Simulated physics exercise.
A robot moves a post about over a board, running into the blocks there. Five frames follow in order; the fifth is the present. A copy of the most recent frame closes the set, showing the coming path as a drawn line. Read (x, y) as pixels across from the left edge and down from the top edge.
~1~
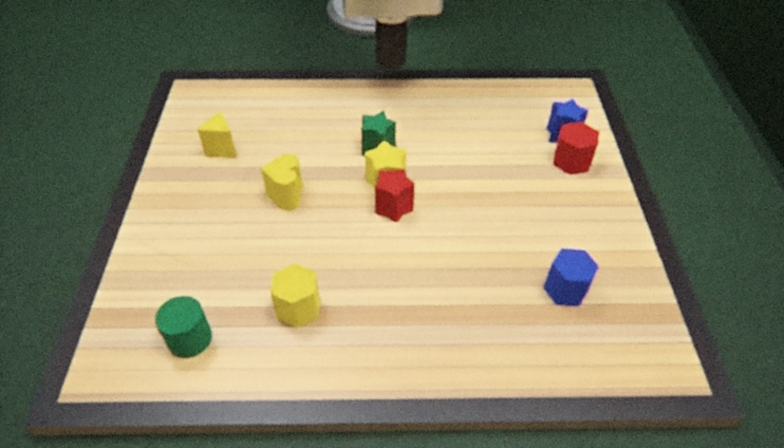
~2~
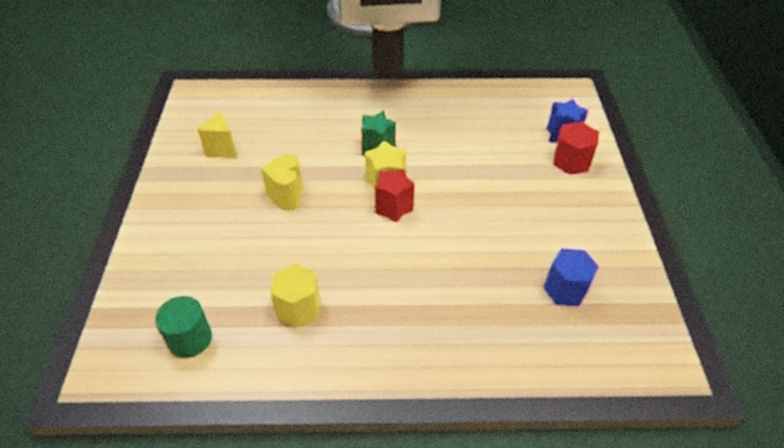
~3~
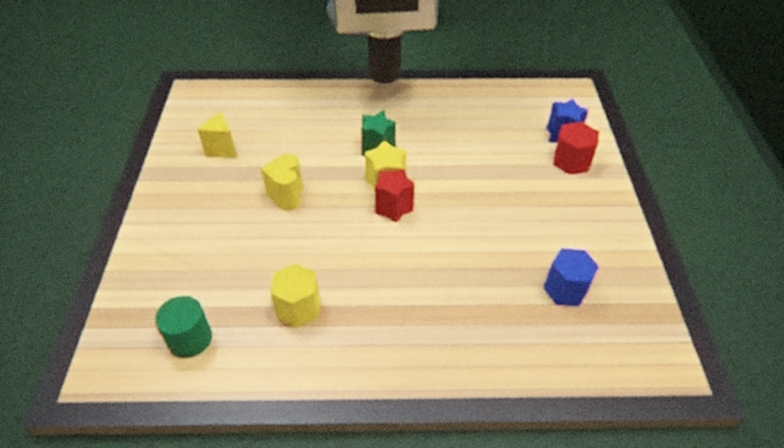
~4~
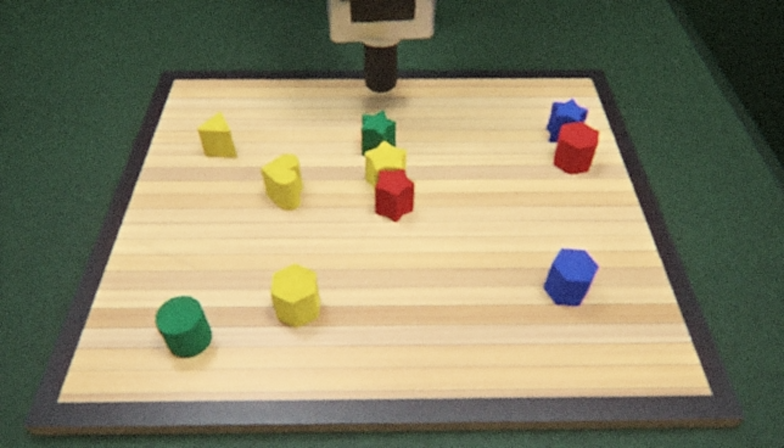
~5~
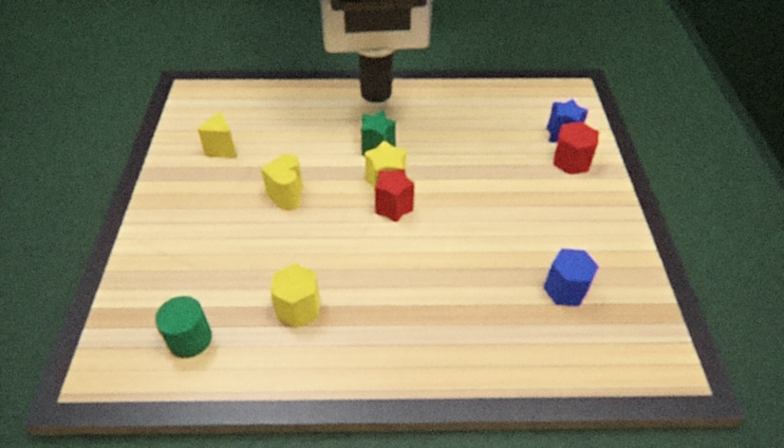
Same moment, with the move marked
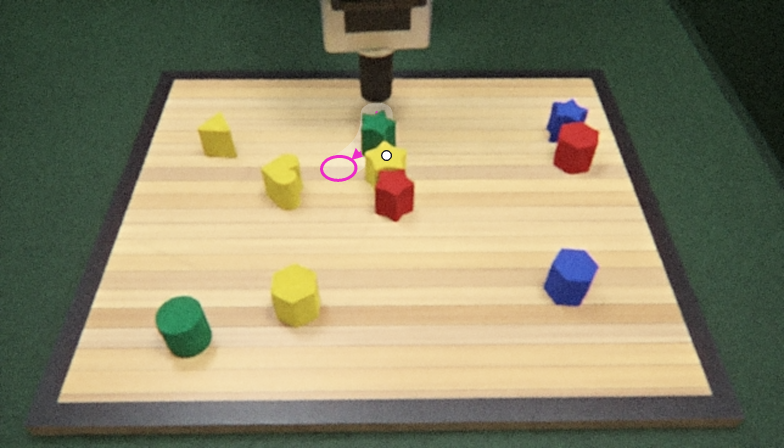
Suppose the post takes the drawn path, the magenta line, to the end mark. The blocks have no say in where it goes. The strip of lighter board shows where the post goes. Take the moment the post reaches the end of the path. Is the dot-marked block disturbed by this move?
My prediction: It moves.
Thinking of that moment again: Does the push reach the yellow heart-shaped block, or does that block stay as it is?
It is untouched.
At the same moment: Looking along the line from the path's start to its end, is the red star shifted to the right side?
Going by the path, no.
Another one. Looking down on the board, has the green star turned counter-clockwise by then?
It seems so.
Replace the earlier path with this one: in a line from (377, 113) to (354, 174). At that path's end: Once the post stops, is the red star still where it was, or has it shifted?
It moves.
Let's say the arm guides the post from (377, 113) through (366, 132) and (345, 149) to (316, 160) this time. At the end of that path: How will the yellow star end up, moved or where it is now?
At the moment the path ends, the yellow star still stands where it did.
Path on the board, from (377, 113) through (375, 132) and (362, 152) to (339, 168); the dot is on the yellow star.
On the path given first. One third of the way, post at (374, 115); green star at (378, 125).
Two thirds of the way, post at (360, 134); green star at (372, 144); yellow star at (391, 164); red star at (398, 189).
At the end, post at (337, 150); yellow heart-shaped block in place; green star at (365, 152), turned 40° anticlockwise; yellow star at (392, 169); red star at (401, 193).
